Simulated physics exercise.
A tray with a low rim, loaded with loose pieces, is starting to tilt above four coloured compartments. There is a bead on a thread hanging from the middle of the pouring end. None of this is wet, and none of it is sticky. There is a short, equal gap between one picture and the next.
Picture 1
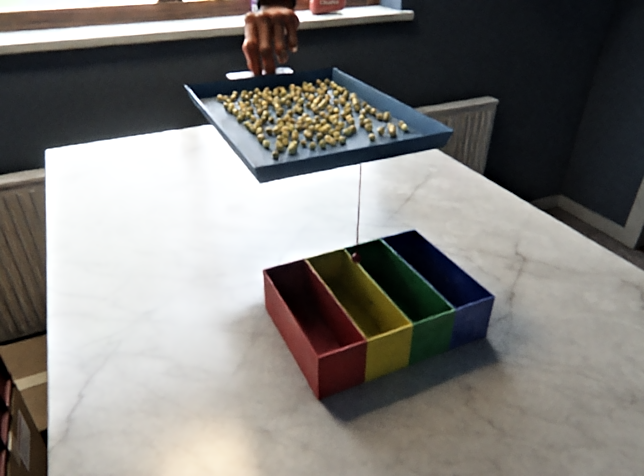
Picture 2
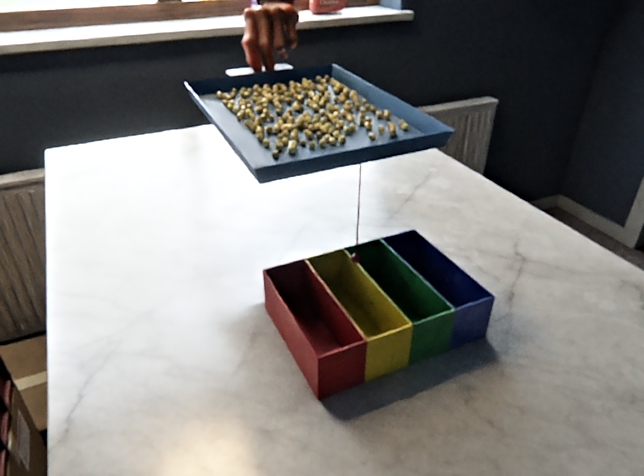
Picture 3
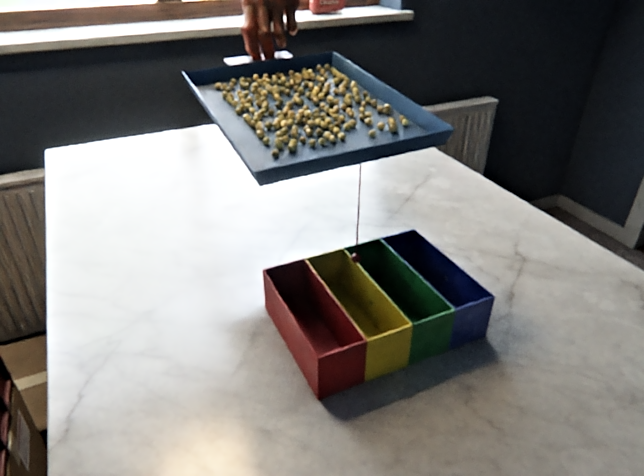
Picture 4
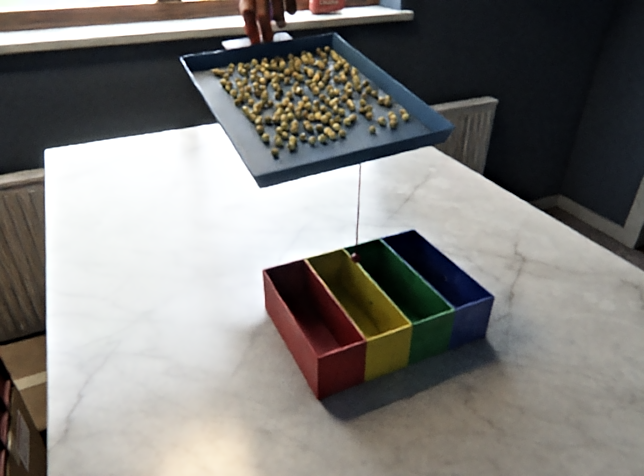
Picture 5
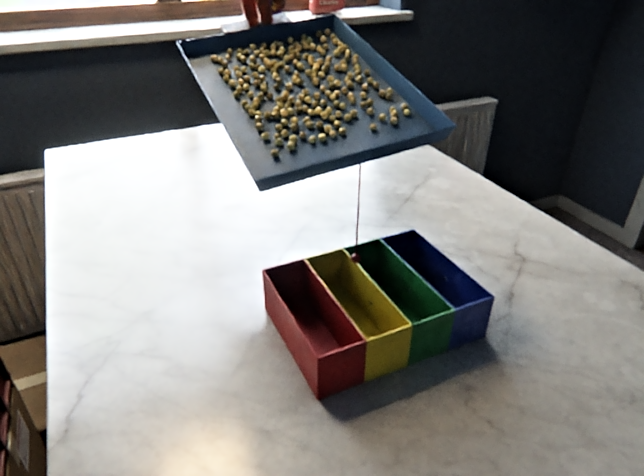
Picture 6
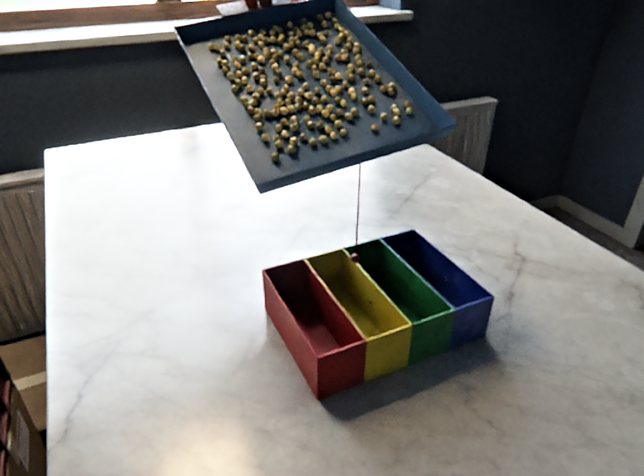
A hand raises the far side of a blue tray of beans above four coloured compartments.
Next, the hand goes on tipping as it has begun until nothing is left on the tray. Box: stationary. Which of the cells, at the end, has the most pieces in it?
The red cell has the most pieces in it.
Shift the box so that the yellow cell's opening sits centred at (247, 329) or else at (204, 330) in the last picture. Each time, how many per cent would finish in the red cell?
Respectively 0 % and 0 %.
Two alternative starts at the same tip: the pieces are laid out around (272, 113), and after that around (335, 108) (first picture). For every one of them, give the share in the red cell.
Close to 40 in a hundred, then close to 40 in a hundred.
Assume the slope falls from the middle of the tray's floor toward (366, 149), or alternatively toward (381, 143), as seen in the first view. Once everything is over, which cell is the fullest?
The blue cell first, the blue cell second.
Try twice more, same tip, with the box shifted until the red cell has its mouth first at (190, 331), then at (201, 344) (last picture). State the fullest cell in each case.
First try: The green one. Second try: The green one.
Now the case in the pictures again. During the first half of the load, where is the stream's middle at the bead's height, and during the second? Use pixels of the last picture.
Early-half point (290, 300); late-half point (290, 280).
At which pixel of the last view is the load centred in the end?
Around (300, 353).
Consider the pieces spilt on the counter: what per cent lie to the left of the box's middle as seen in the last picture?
Near 100 in a hundred.
Just after the last frame, tray tipped steeply; roughly two thirds on the tray; about a tenth in the red cell; just a few in the yellow cell; roughly a third falling or outside the box.
A moment on, tray tipped past a quarter turn; just a few on the tray; roughly a third in the red cell; about a tenth in the yellow cell; just a few in the green cell; roughly half falling or outside the box.
Further on, tray tipped past a quarter turn; roughly half in the red cell; about a tenth in the yellow cell; just a few in the green cell; roughly half falling or outside the box.
When it is over, tray tipped past a quarter turn; roughly half in the red cell; about a tenth in the yellow cell; just a few in the green cell; not one in the blue cell; roughly half outside the box.
